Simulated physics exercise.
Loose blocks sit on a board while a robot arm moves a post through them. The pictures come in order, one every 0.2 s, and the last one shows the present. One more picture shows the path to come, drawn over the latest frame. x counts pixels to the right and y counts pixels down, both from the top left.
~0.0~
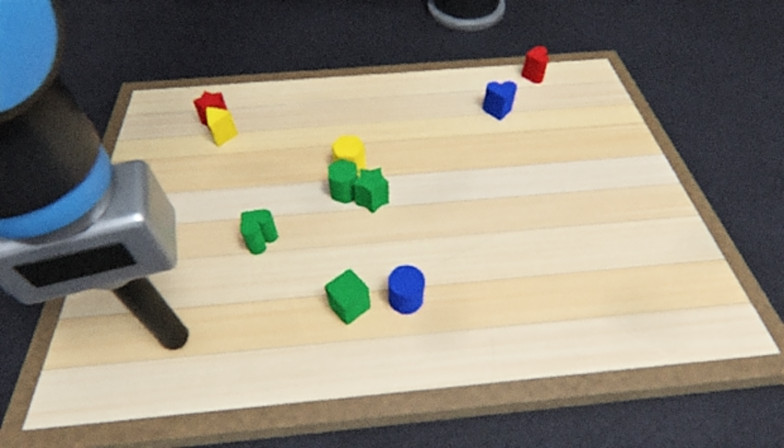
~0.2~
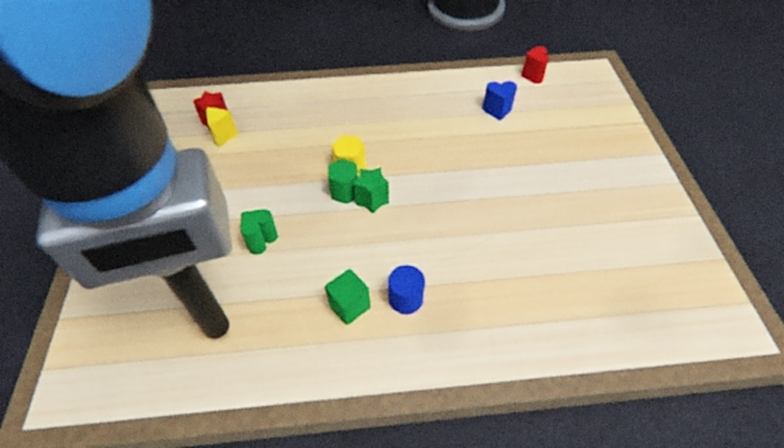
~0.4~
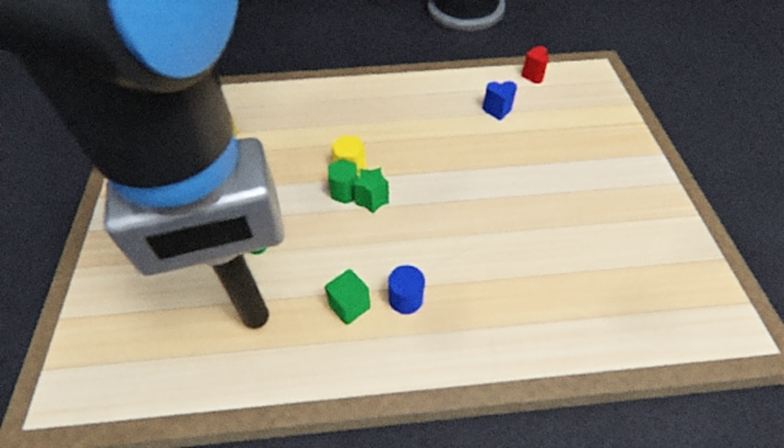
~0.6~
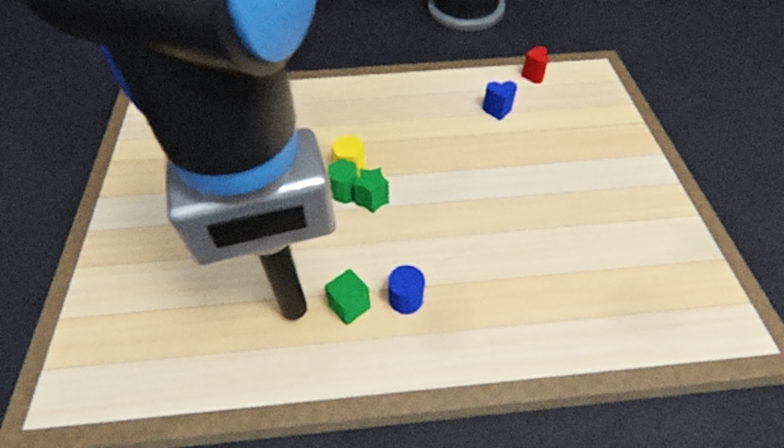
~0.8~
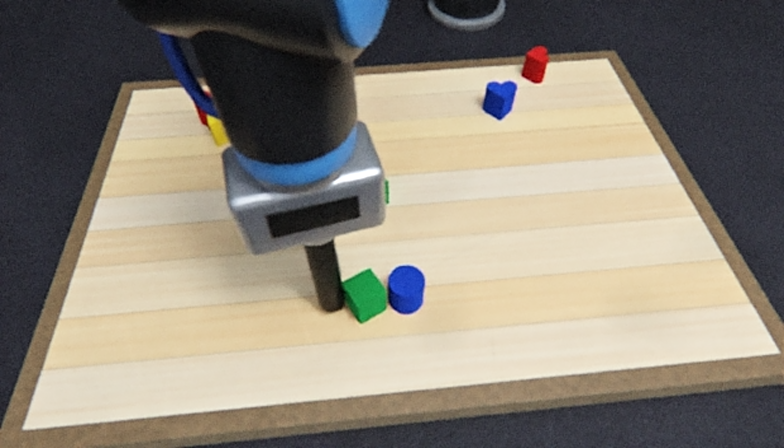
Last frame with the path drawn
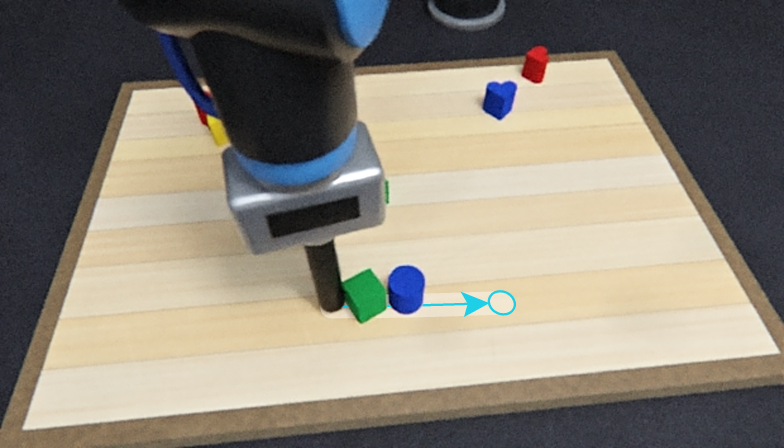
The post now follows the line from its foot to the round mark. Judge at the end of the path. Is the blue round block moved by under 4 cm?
I believe not.
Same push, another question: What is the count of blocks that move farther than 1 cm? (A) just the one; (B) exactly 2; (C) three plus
I'll go with B - exactly 2.
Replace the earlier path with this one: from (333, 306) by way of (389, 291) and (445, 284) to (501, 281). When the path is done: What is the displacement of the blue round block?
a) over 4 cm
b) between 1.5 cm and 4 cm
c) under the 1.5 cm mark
The answer is a.
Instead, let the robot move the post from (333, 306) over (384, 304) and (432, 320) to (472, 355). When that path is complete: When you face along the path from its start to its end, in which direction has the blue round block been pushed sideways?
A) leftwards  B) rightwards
It's A.
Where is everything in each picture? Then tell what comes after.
Post tip at (176, 337); block tops, green four-sided block at (347, 287); blue round block at (407, 280), in the first picture.
Post at (217, 327); blocks unchanged, in the second picture.
Post at (256, 317); blocks unchanged, in the third picture.
Post at (295, 309); blocks unchanged, in the fourth picture.
Post at (332, 301); green four-sided block at (364, 286); blue round block at (407, 280), in the fifth picture.
Path on the board, from (333, 306) directly to (502, 303).
What follows on the original path. One third of the way, post at (390, 301); green four-sided block at (417, 301), turned 55° clockwise; blue round block at (451, 281).
Two thirds of the way, post at (447, 299); green four-sided block at (448, 314), turned 115° clockwise; blue round block at (479, 277).
At the end, post at (504, 297); green four-sided block at (449, 315), turned 115° clockwise; blue round block at (525, 262).
